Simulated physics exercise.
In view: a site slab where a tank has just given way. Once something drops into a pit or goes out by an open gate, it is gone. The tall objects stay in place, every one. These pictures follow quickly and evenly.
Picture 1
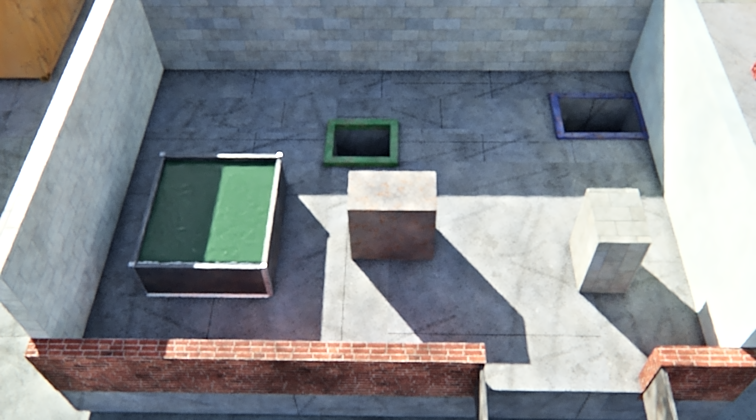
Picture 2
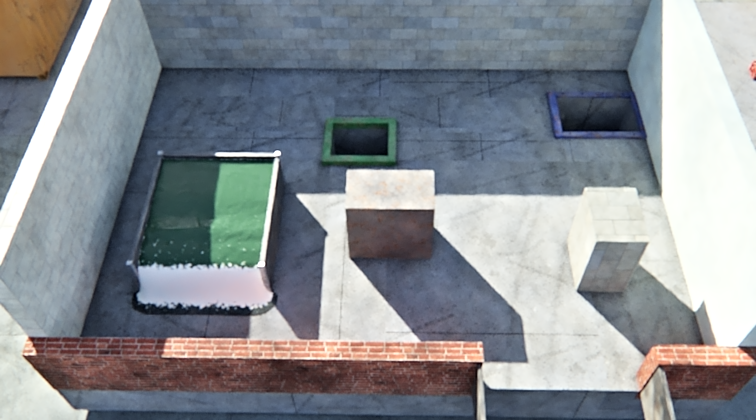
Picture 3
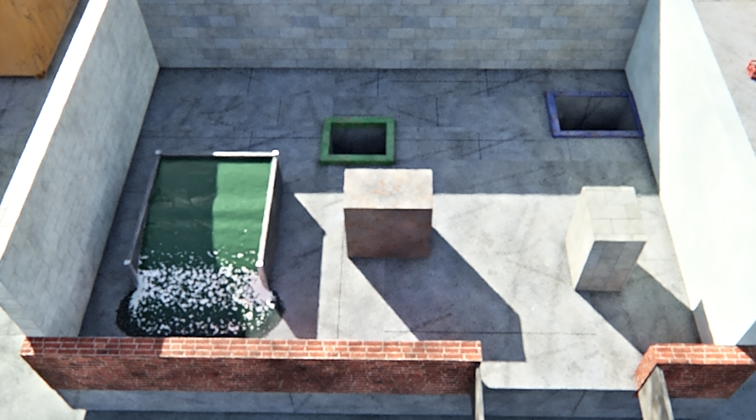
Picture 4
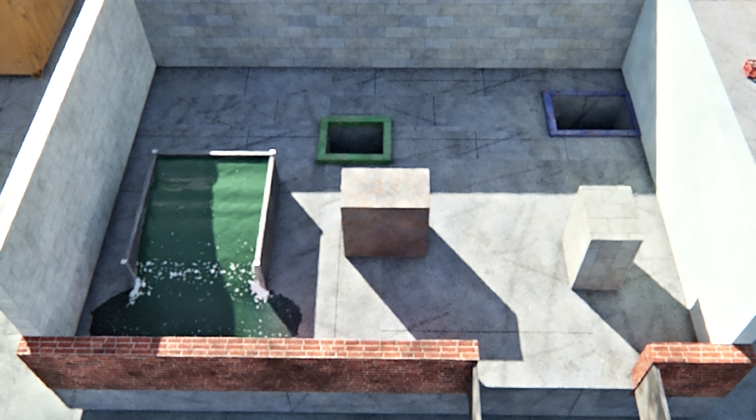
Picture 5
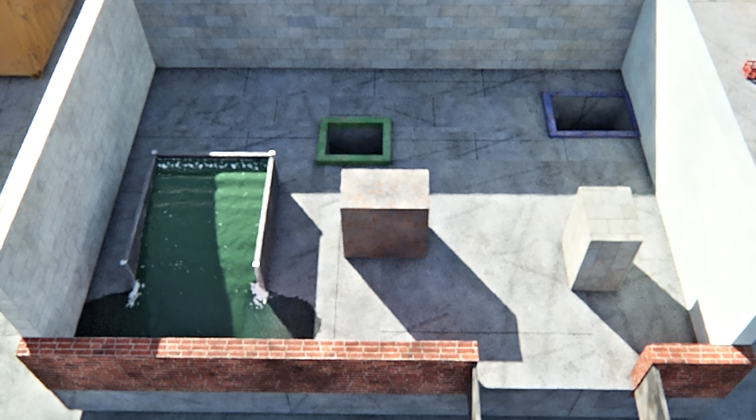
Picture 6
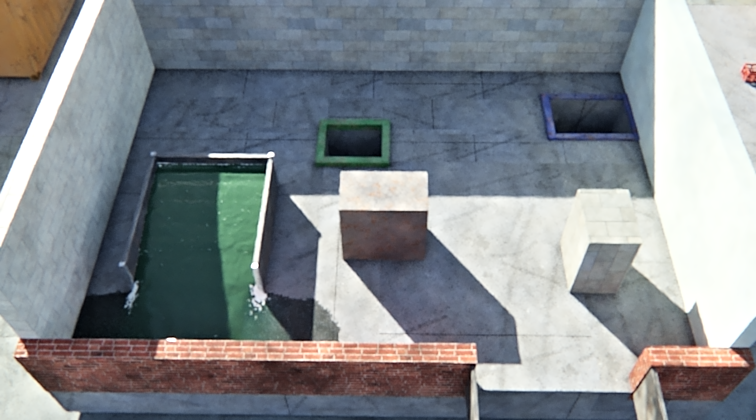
Green water bursting from the front of a raised tank, foaming onto the grey slab and spreading behind a low brick wall.
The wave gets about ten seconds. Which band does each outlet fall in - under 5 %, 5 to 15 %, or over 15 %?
The gate is likely to claim a middle share of five to fifteen per cent. The blue pit is likely to claim a small share beneath five per cent. The green pit is likely to claim a small share beneath five per cent.
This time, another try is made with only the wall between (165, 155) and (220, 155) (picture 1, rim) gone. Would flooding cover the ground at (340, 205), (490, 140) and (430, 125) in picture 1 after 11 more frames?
Result, in sequence: Untouched by the flood; untouched by the flood; untouched by the flood.
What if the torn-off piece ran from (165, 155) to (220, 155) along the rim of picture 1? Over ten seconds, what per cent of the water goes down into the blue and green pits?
In percent: Blue 12, green 2.
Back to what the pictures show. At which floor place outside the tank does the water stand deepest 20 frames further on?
Close to (156, 69), I'd say.
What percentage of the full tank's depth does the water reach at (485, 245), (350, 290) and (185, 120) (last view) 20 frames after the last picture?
4, 6, 4 %.
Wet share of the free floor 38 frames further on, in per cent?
I reckon around 75 %.
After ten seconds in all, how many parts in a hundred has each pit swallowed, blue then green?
Estimates: 2 % and 0 %.
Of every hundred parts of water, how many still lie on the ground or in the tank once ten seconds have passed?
Near 90 in a hundred.
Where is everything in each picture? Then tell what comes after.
Still water in the water tank at (211, 211), in the first picture.
Water pours out at (204, 282) and has run to (273, 297), in the second picture.
The front is at (125, 318), out from the gap at (202, 283), in the third picture.
The front is at a hidden place, out from the gap at (199, 283), in the fourth picture.
The front is at a hidden place, out from the gap at (199, 284), in the fifth picture.
The front is at a hidden place, out from the gap at (197, 286), in the sixth picture.
A moment on, water covers 10 % of the floor; the gate 0 %, the blue pit 0 %, the green pit 0 %.
Next, water covers 25 % of the floor; the gate 0 %, the blue pit 0 %, the green pit 0 %.
Then, water covers 45 % of the floor; the gate 1 %, the blue pit 0 %, the green pit 0 %.
Later, water covers 75 % of the floor; the gate 3 %, the blue pit 0 %, the green pit 0 %.
In the end, water covers 95 % of the floor; the gate 9 %, the blue pit 1 %, the green pit 0 %.
